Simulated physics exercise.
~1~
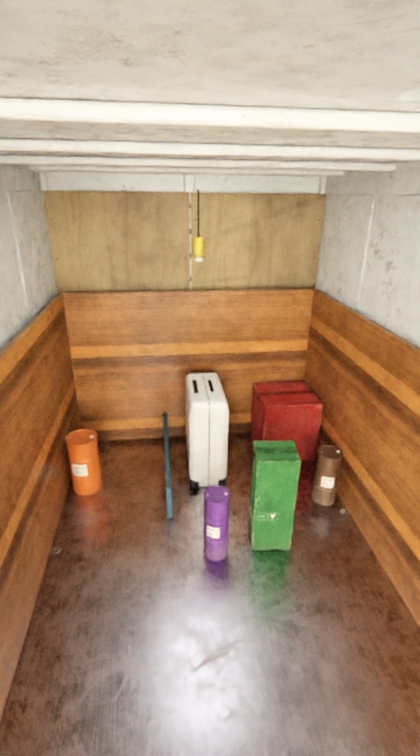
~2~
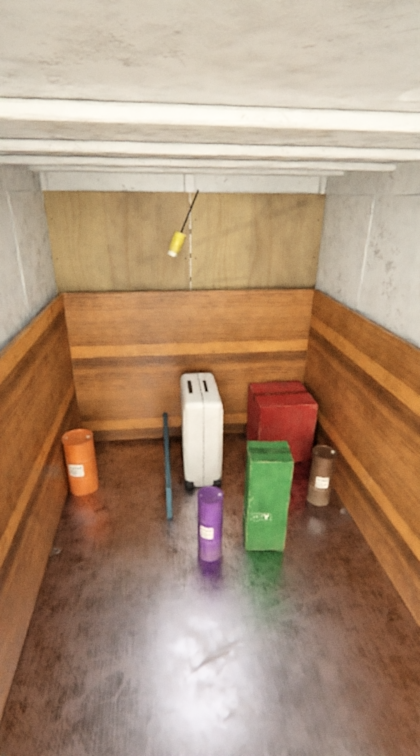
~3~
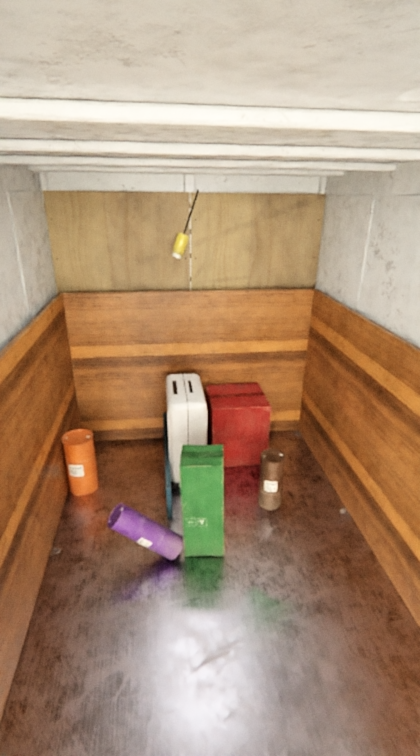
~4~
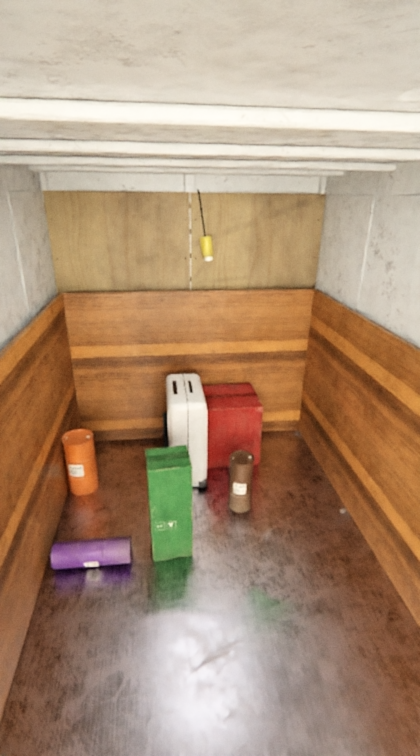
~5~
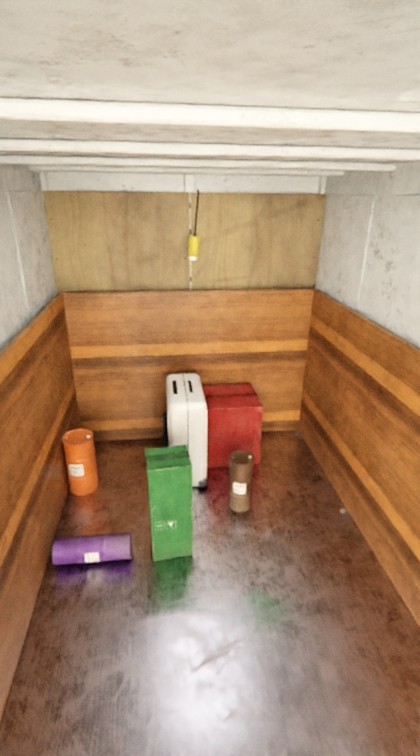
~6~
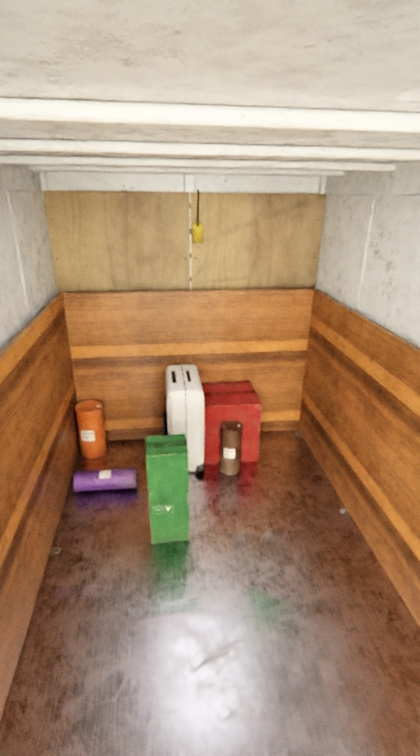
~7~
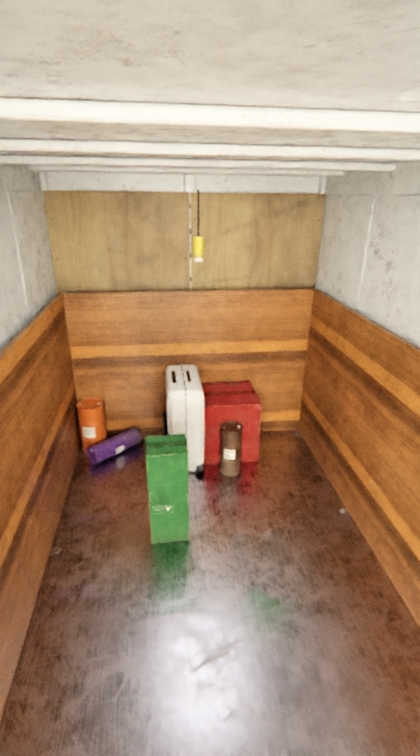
At first, a white case, a red box, a green box and orange, brown and purple canisters stand in a van's load bay, with a blue post near the case and a yellow lamp hanging above. The lamp swings and the load begins to slide left. The purple canister tips over and lands on its side near the left wall, while the green, red and brown items and the white case shift left. After a pause, the canisters and green box slide forwards. Finally, the purple canister lies angled by the orange one, and everything else stands upright.
